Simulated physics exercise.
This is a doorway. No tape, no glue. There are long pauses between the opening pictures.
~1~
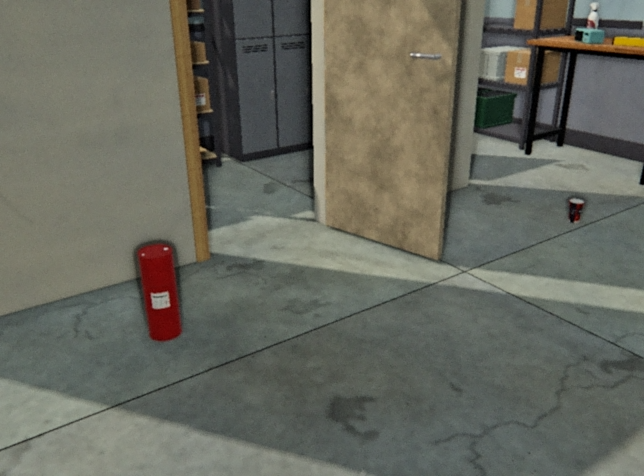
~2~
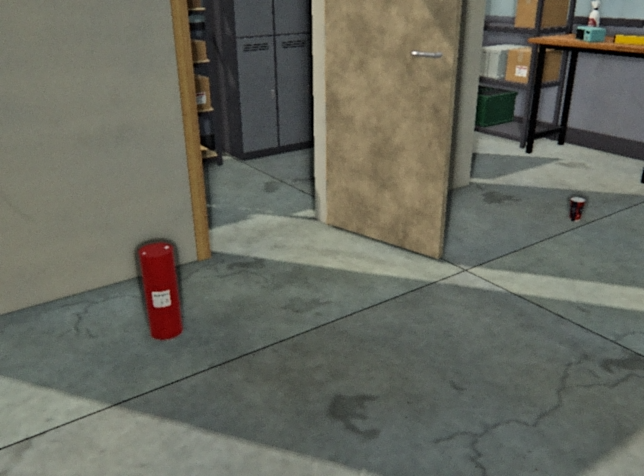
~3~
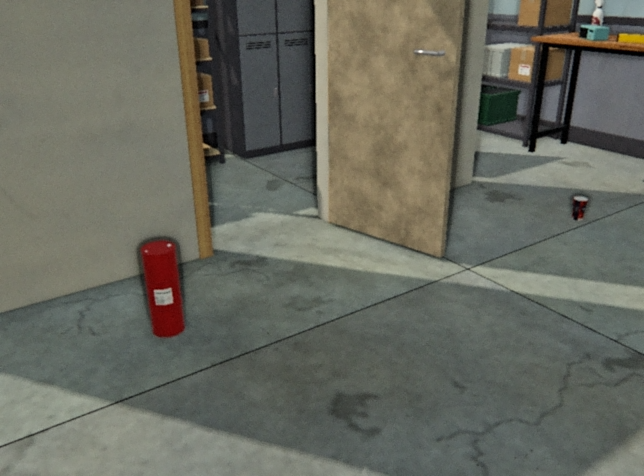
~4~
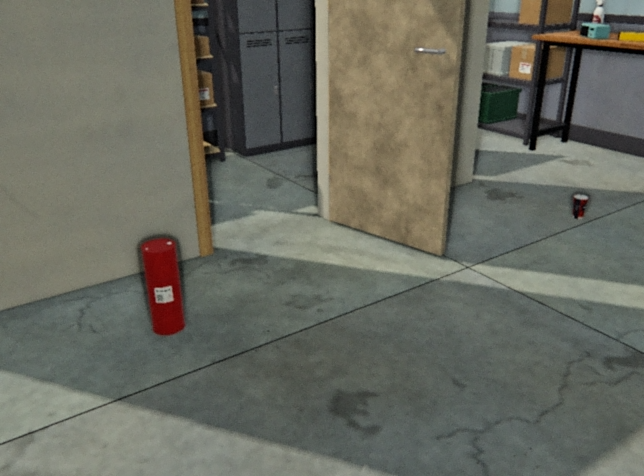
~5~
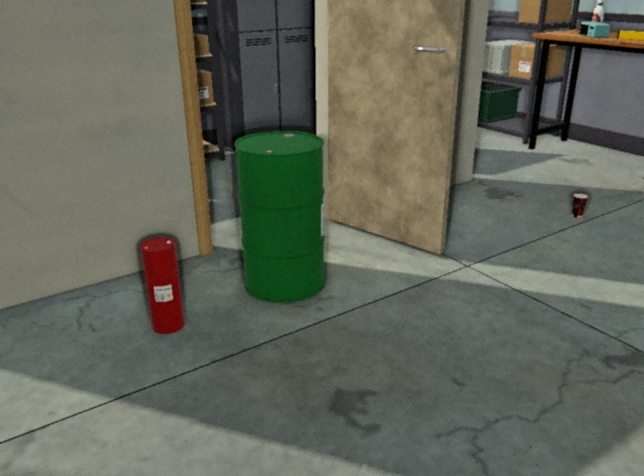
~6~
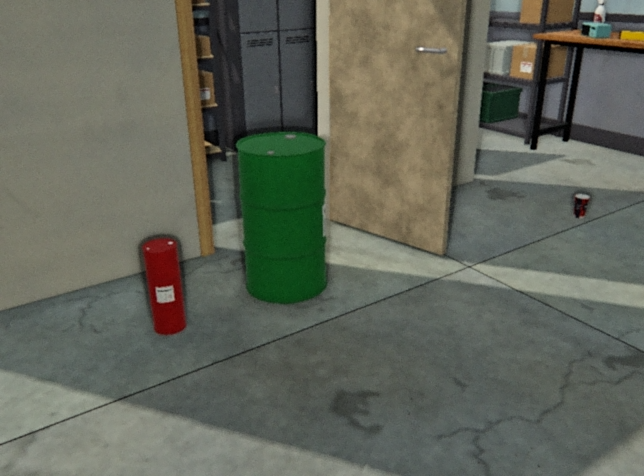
A wide-open, mottled tan door stands in a doorway between a pale wall and a storage room, seen from slightly above across a cracked grey concrete floor. A red canister stands at left by the wall, with grey lockers behind, and a small dark red can and an orange-topped workbench at right. Almost nothing moves, until a green drum abruptly appears upright between canister and door.
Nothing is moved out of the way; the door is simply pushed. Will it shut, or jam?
Here the door jams.
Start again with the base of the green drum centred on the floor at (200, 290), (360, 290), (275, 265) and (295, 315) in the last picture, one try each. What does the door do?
First try: It closes; second try: It is blocked; third try: It stops short; fourth try: It shuts.
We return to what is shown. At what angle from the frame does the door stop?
About 55°.
Then, 0.50 s after the last picture, door at 97°.
Then, 0.90 s after the last picture, door at 82°.
Then, 1.20 s after the last picture, door at 68°.
Then, 1.40 s after the last picture, door at 58°.
At rest, door at 53°; both in place. Seen from the same camera at the end, green drum near (282, 217).
